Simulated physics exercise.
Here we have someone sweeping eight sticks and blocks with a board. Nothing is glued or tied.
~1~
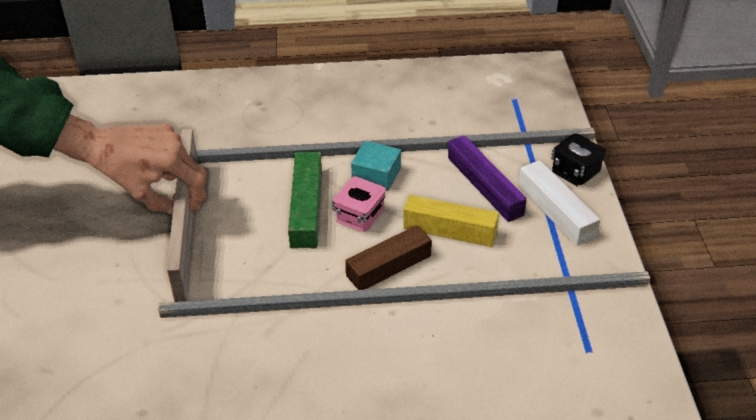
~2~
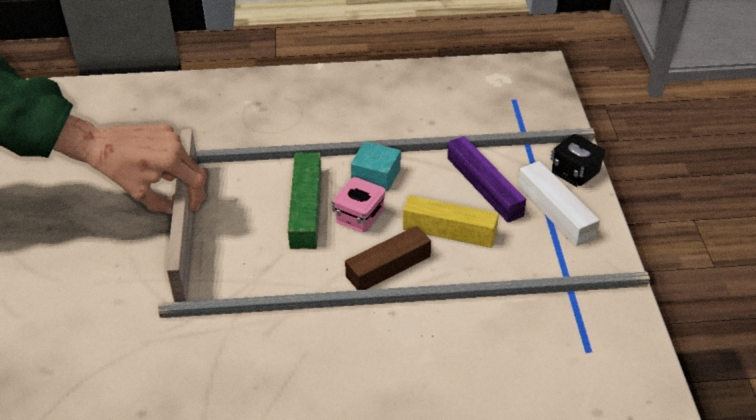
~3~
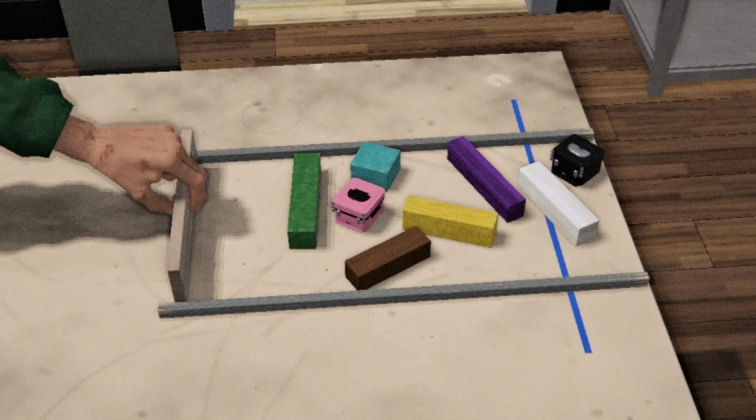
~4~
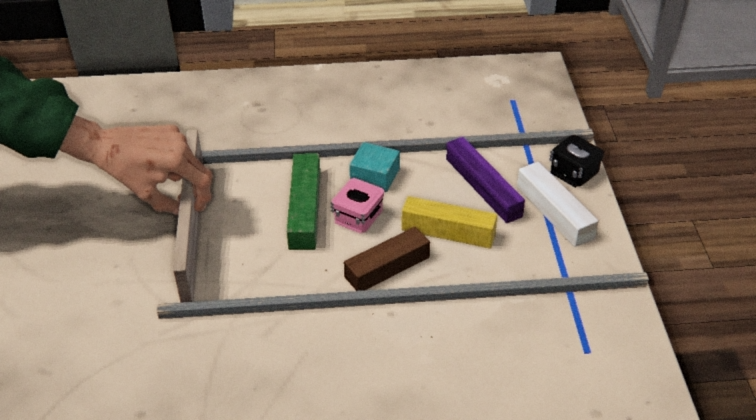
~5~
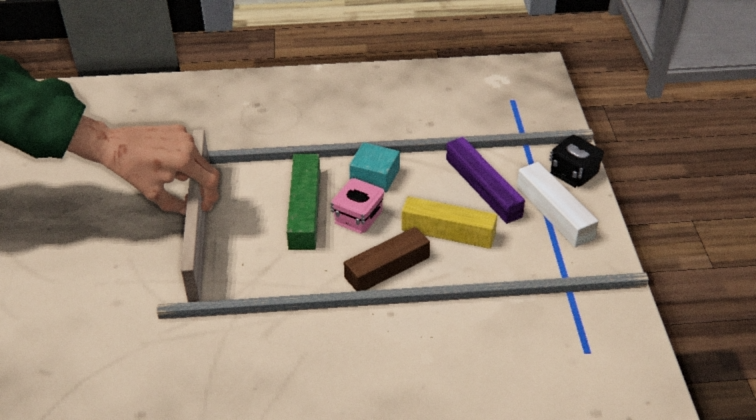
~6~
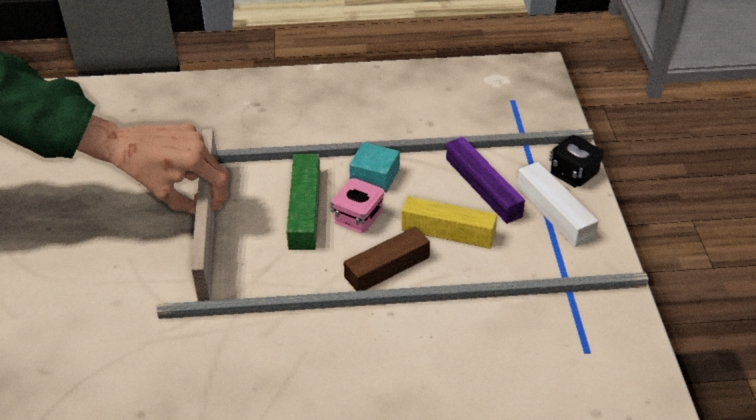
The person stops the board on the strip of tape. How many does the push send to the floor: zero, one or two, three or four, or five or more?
The number that fall off is three or four.
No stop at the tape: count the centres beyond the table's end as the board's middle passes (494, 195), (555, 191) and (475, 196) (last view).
In that order 0, 4 and 0.
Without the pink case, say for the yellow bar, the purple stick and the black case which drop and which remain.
The yellow bar stays on, the purple stick goes over, the black case goes over.
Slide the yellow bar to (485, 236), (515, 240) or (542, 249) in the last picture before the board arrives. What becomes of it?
The yellow bar stays on; drops off; drops off.
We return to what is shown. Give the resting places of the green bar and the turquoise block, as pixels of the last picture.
Near (554, 185) and (576, 149).
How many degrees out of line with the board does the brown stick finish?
Some 25 degrees.
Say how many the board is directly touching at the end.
It touches 2.
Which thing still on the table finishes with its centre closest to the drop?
Foremost is the yellow bar.
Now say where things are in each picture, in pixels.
In the first frame, black case (578, 161); white stick (558, 202); purple stick (486, 177); board (184, 212); tape (547, 209).
In the second frame, white stick (557, 202); pink case (360, 206).
In the third frame, purple stick (485, 178); turquoise block (376, 166).
In the fourth frame, black case (576, 162); yellow bar (449, 222).
In the fifth frame, white stick (556, 203); green bar (304, 200).
In the sixth frame, black case (576, 162); white stick (556, 203); purple stick (484, 179); board (206, 212); tape (545, 210).
Soon after, none off yet; black case at rest near (576, 162); white stick at rest near (556, 203); purple stick at rest near (484, 179).
After that, none off yet; black case at rest near (576, 162); white stick at rest near (556, 203); purple stick moving near (494, 177).
And then, none off yet; black case displaced about its own width near (601, 152); white stick displaced a little near (608, 201); purple stick displaced about its own width near (569, 171).
In the end, the number that fall off is three or four; gone, purple stick, white stick and black case.
